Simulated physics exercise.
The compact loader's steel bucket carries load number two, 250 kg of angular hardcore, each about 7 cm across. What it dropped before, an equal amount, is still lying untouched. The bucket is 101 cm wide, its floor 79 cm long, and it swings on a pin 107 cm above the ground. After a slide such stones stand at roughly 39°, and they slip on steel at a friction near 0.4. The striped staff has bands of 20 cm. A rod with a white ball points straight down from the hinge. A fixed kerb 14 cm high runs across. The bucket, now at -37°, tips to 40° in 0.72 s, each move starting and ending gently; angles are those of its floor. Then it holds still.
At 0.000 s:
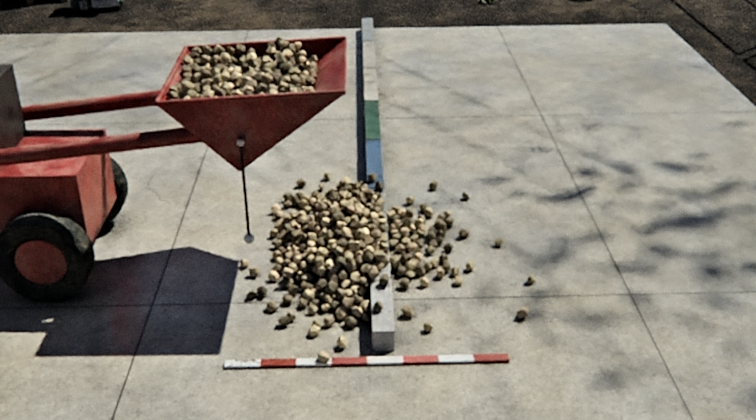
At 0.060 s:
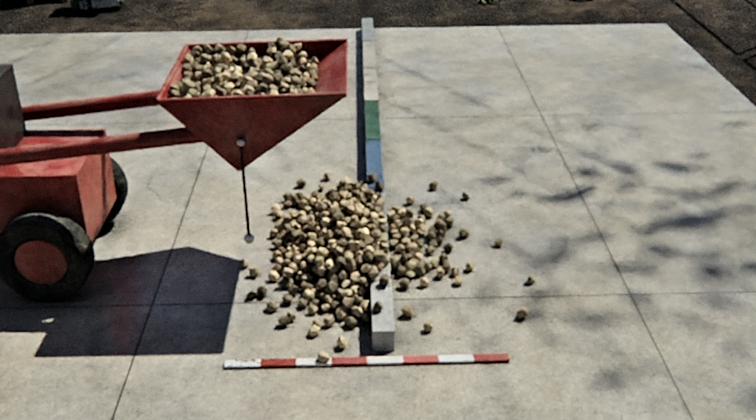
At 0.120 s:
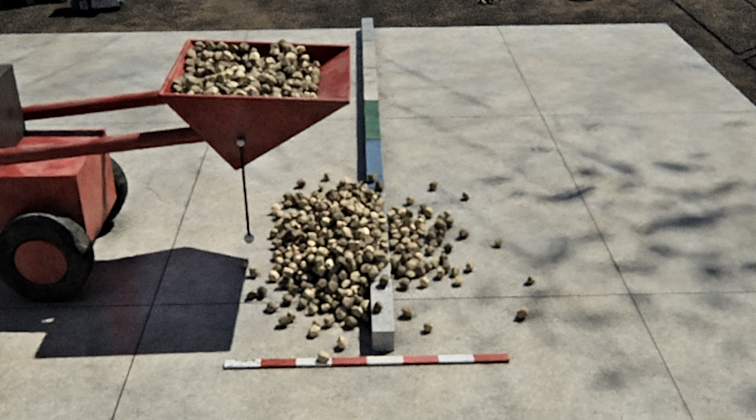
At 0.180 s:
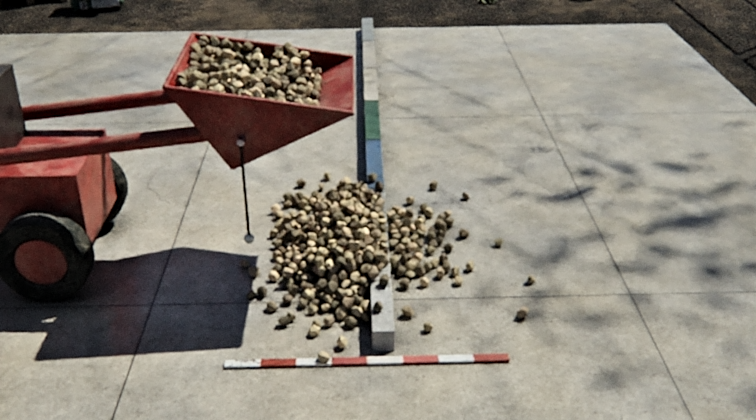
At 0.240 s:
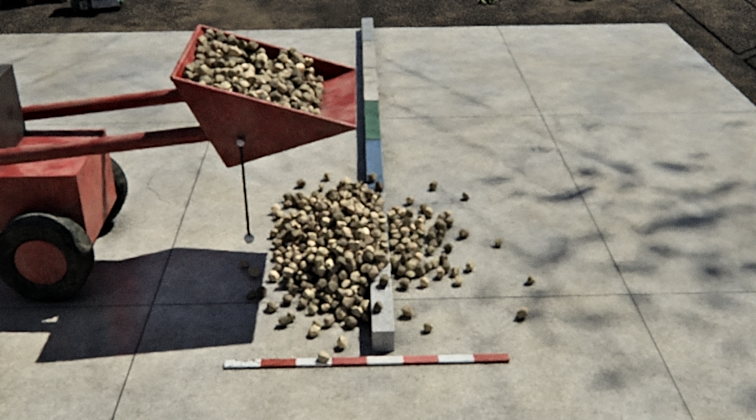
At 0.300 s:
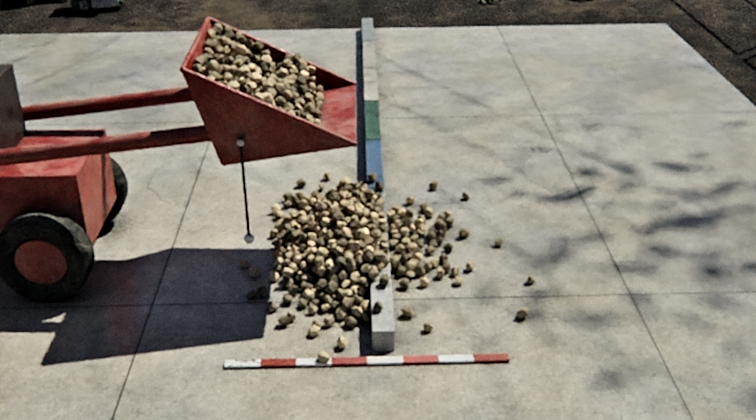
A red bucket full of small tan and brown stones, held out on the arms of a red loader at left, tilts gradually so its right edge sinks and its left side rises, the stones shifting inside. Below it, a similar heap lies still across a narrow kerb on sunlit pale paving, near a red-and-white staff. The view, from above and steady, shows dappled shadows at right.
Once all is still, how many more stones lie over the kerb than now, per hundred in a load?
Close to 52 parts in a hundred.
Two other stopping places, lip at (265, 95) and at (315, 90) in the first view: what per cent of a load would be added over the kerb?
About 0 and 20 per cent.
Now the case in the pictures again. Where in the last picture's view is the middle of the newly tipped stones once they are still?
Their middle is at about (391, 236).
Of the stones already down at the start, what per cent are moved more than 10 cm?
About 5 per cent.
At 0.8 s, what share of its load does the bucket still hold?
It holds some 85 per cent.
After 0.5 s the floor is at 28°; in per cent of one load, 100 in the bucket, 88 on this side of the kerb, 12 over the kerb; the foremost stones are at (479, 243).
After 0.8 s the floor is at 40°; in per cent of one load, 84 in the bucket, 104 on this side of the kerb, 12 over the kerb; the foremost stones are at (479, 243).
After 1.2 s the floor is at 40°; in per cent of one load, 23 in the bucket, 146 on this side of the kerb, 30 over the kerb; the foremost stones are at (479, 243).
After 3.6 s the floor is at 40°; in per cent of one load, 0 in the bucket, 136 on this side of the kerb, 64 over the kerb; the foremost stones are at (544, 253). Net gain over the kerb, 52.
